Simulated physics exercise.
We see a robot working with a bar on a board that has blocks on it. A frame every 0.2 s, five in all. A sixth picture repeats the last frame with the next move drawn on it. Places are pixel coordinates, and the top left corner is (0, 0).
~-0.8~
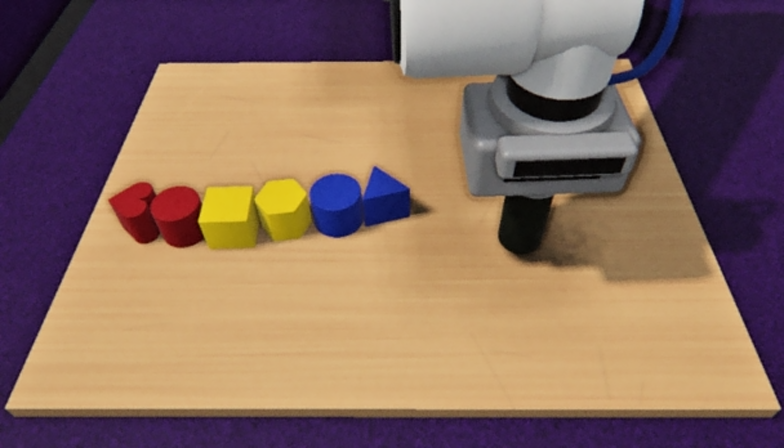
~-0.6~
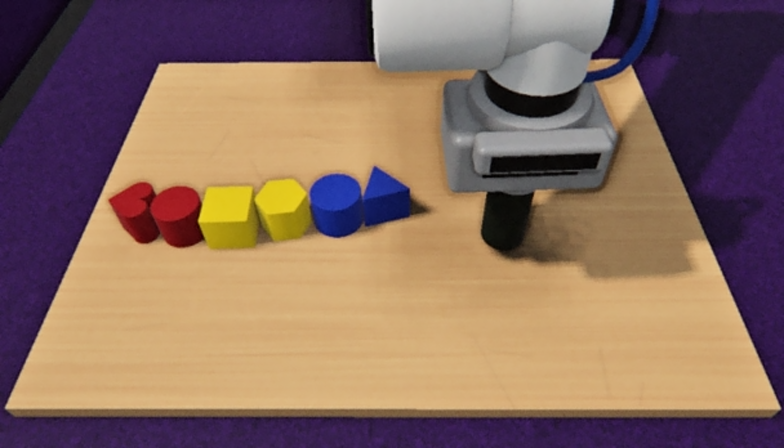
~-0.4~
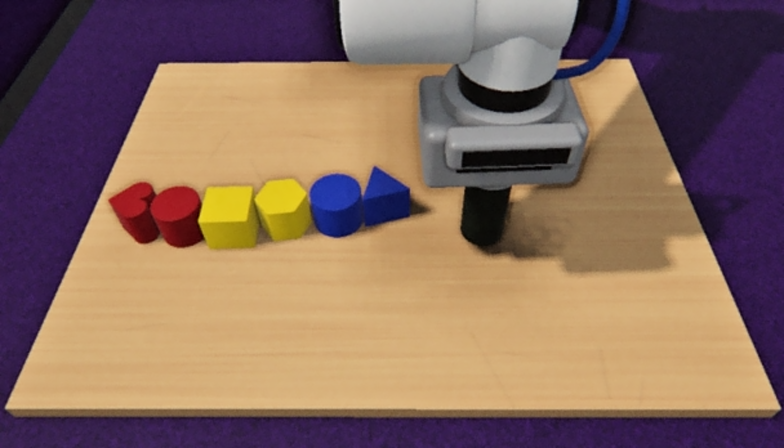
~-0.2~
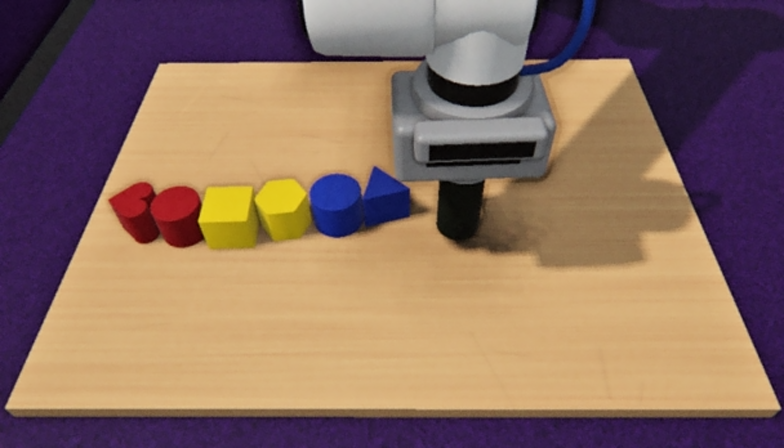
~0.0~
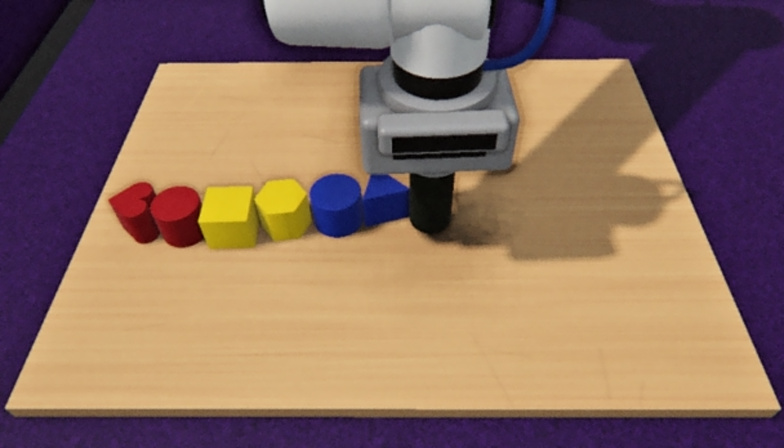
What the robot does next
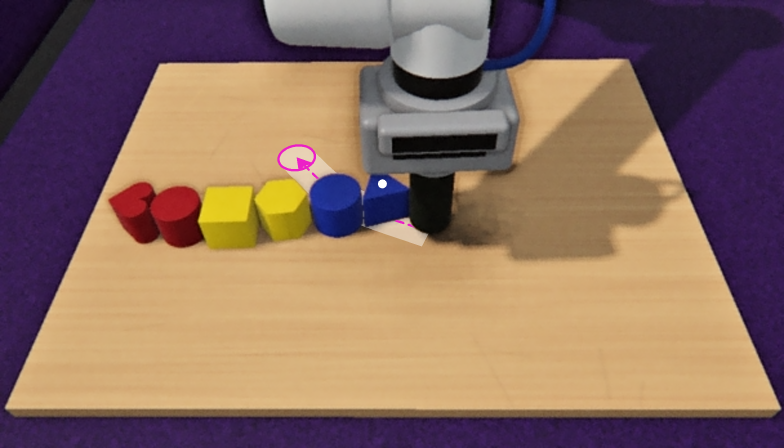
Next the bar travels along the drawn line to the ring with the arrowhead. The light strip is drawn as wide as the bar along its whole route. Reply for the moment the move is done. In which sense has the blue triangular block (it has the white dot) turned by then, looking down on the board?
From overhead, clockwise.
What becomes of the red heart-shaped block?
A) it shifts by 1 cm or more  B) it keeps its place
The correct letter is A.
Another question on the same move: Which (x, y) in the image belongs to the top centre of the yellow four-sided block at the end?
It is going to be at (199, 211).
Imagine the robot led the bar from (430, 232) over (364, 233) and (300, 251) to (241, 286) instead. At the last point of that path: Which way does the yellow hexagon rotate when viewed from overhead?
The block spins anticlockwise.
The line goes from (430, 232) over (349, 202) to (297, 158); the dot is on the blue triangular block.
On the path given first. One third of the way, bar (373, 200); yellow hexagon (276, 198); blue disc (325, 187); blue triangular block (354, 161), turned 40° anticlockwise.
Two thirds of the way, bar (326, 174); red heart-shaped block (118, 198), turned 15° clockwise; yellow four-sided block (199, 211), turned 15° clockwise; yellow hexagon (250, 212), turned 15° clockwise; blue disc (287, 181); blue triangular block (334, 136), turned 35° clockwise.
At the end, bar (294, 144); red heart-shaped block (118, 198), turned 15° clockwise; yellow four-sided block (199, 211), turned 15° clockwise; yellow hexagon (250, 212), turned 15° clockwise; blue disc (287, 181); blue triangular block (332, 127), turned 65° clockwise.
